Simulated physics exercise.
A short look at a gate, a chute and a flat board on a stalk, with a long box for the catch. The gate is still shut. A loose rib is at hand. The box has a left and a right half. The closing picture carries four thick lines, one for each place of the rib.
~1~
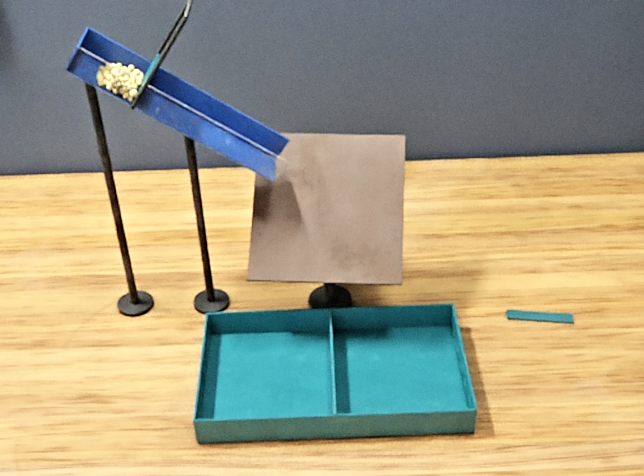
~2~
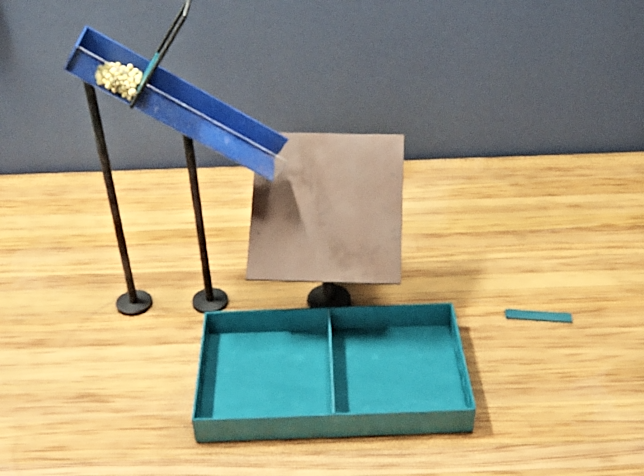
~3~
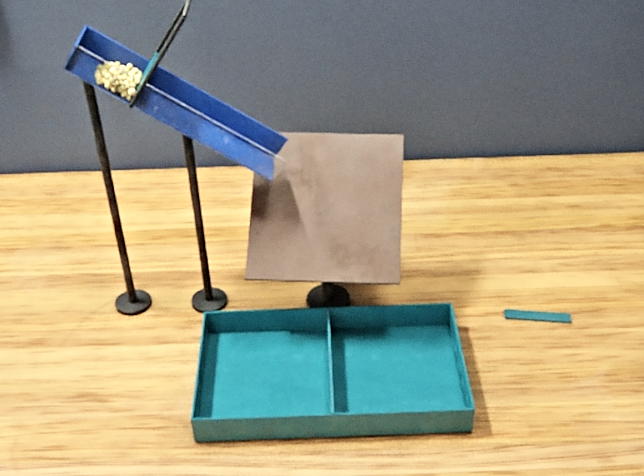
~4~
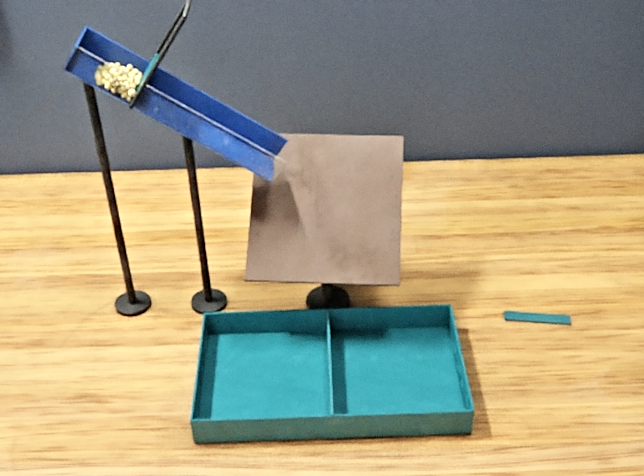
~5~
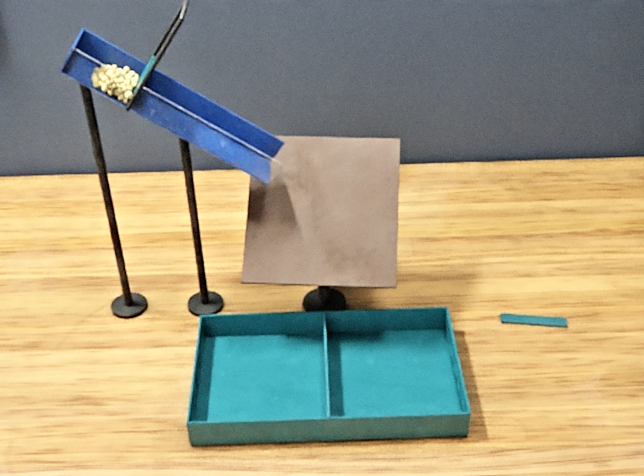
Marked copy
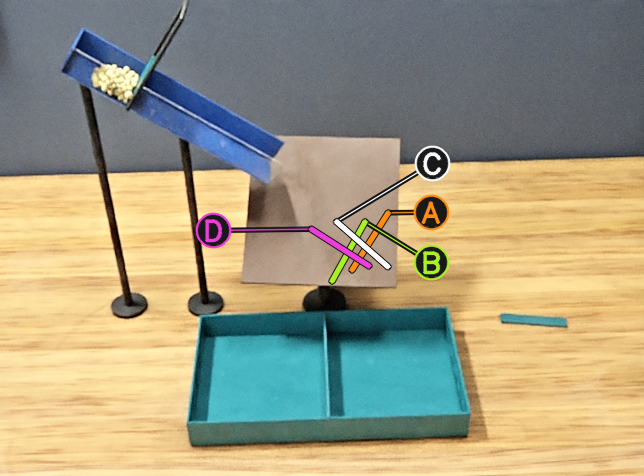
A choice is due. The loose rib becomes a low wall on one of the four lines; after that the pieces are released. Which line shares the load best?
Best: A.
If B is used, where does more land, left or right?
More lands on the left.
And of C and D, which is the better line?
That is line C.
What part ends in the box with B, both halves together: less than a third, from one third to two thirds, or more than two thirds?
Line B gives more than two thirds.
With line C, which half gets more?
More lands on the right.
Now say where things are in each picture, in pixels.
Load behind the gate near (127, 80), soya beans; lip of the chute near (275, 171), sloping gently, in the first frame.
Middle of the board near (326, 206), tilted fairly steeply; middle of its low edge near (323, 282); of its high edge near (330, 133), in the second frame.
Front corners of the box near (192, 419) and (474, 409); front end of its middle wall near (333, 414); gate still shut near (152, 66), in the third frame.
Middle of the load near (125, 79); lip near (273, 171), in the fourth frame.
Middle of the load near (122, 81); lip near (270, 173), in the fifth frame.
On the marked copy, line A from (388, 212) to (352, 270); line B from (365, 221) to (332, 281); line C from (336, 221) to (387, 266); line D from (311, 229) to (369, 265).
If A is chosen, of what is caught, close to two thirds in the left half, close to a third in the right.
If B is chosen, of what is caught, the bulk in the left half, a small share in the right.
If C is chosen, of what is caught, a small share in the left half, the bulk in the right.
If D is chosen, of what is caught, only a few in the left half, all but a few in the right.
